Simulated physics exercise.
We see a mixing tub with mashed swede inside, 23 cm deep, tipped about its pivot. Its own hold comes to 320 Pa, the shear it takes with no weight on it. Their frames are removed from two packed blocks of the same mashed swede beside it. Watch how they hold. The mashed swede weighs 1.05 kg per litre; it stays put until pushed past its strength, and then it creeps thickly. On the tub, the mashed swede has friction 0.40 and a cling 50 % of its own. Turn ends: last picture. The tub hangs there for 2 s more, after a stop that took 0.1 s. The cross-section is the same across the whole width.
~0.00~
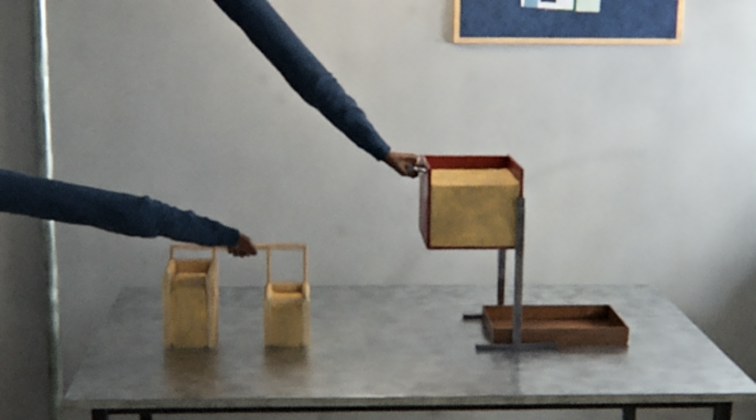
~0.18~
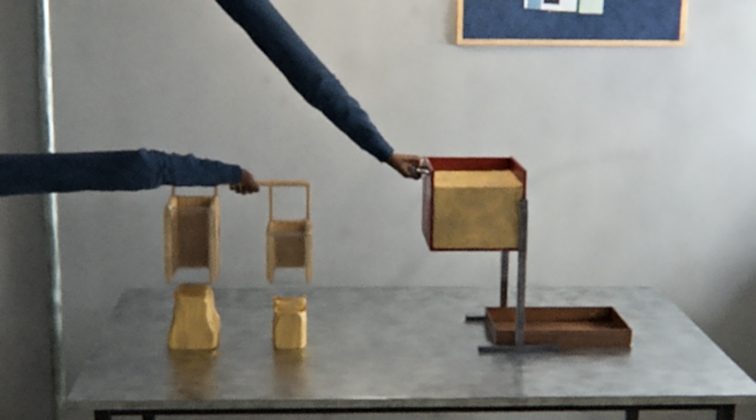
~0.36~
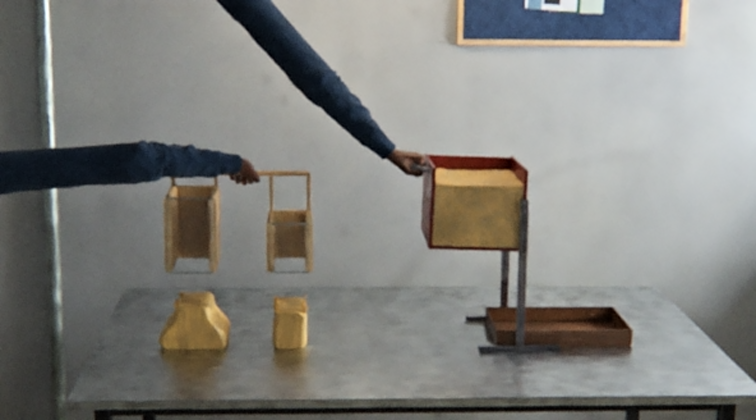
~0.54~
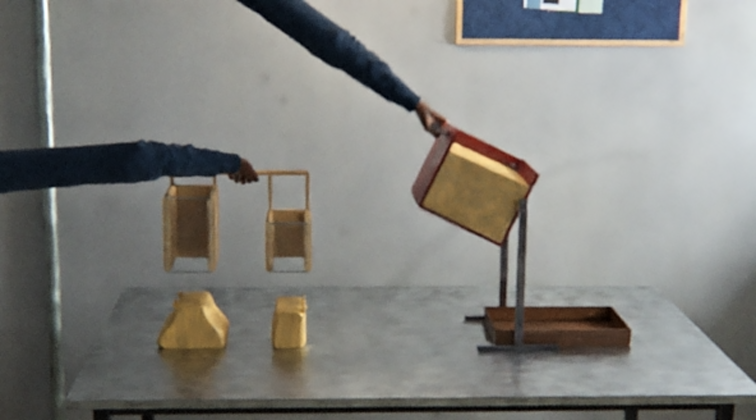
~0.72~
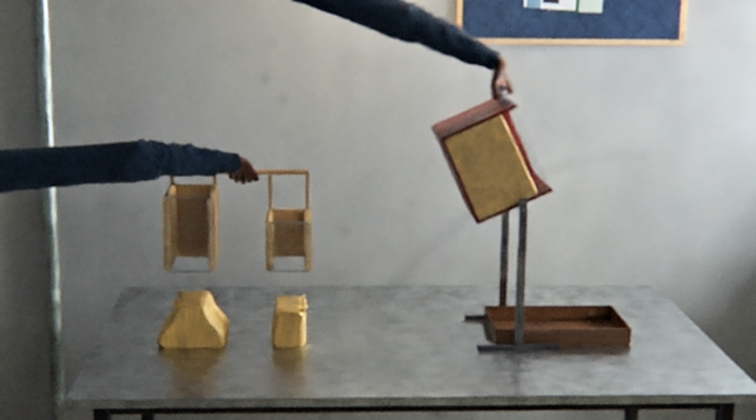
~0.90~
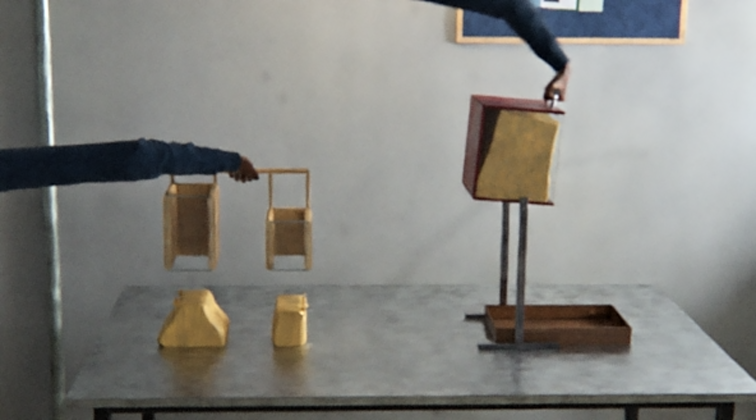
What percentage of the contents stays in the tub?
Near 35 %.
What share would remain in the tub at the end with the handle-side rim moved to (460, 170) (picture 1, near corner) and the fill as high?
55 %.
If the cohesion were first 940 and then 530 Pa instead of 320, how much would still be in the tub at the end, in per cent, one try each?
First try roughly 100 per cent, second try roughly 40 per cent.
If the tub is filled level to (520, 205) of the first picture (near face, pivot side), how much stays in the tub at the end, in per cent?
It would be near 55 %.
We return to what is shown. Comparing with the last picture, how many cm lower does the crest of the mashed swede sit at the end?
About 17 cm.
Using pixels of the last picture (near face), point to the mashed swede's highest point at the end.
Close to pixel (510, 171).
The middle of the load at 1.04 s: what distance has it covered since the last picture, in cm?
Distance: About 9 cm.
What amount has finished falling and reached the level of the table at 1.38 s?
55 %.
By 1.04 s, the tub is at 94 degrees and holds 69 %.
By 1.21 s, the tub is at 94 degrees and holds 39 %.
By 1.38 s, the tub is at 94 degrees and holds 35 %.
By 1.55 s, the tub is at 94 degrees and holds 35 %.
By 2.90 s, at the end, the tub is at 94 degrees and holds 35 %.
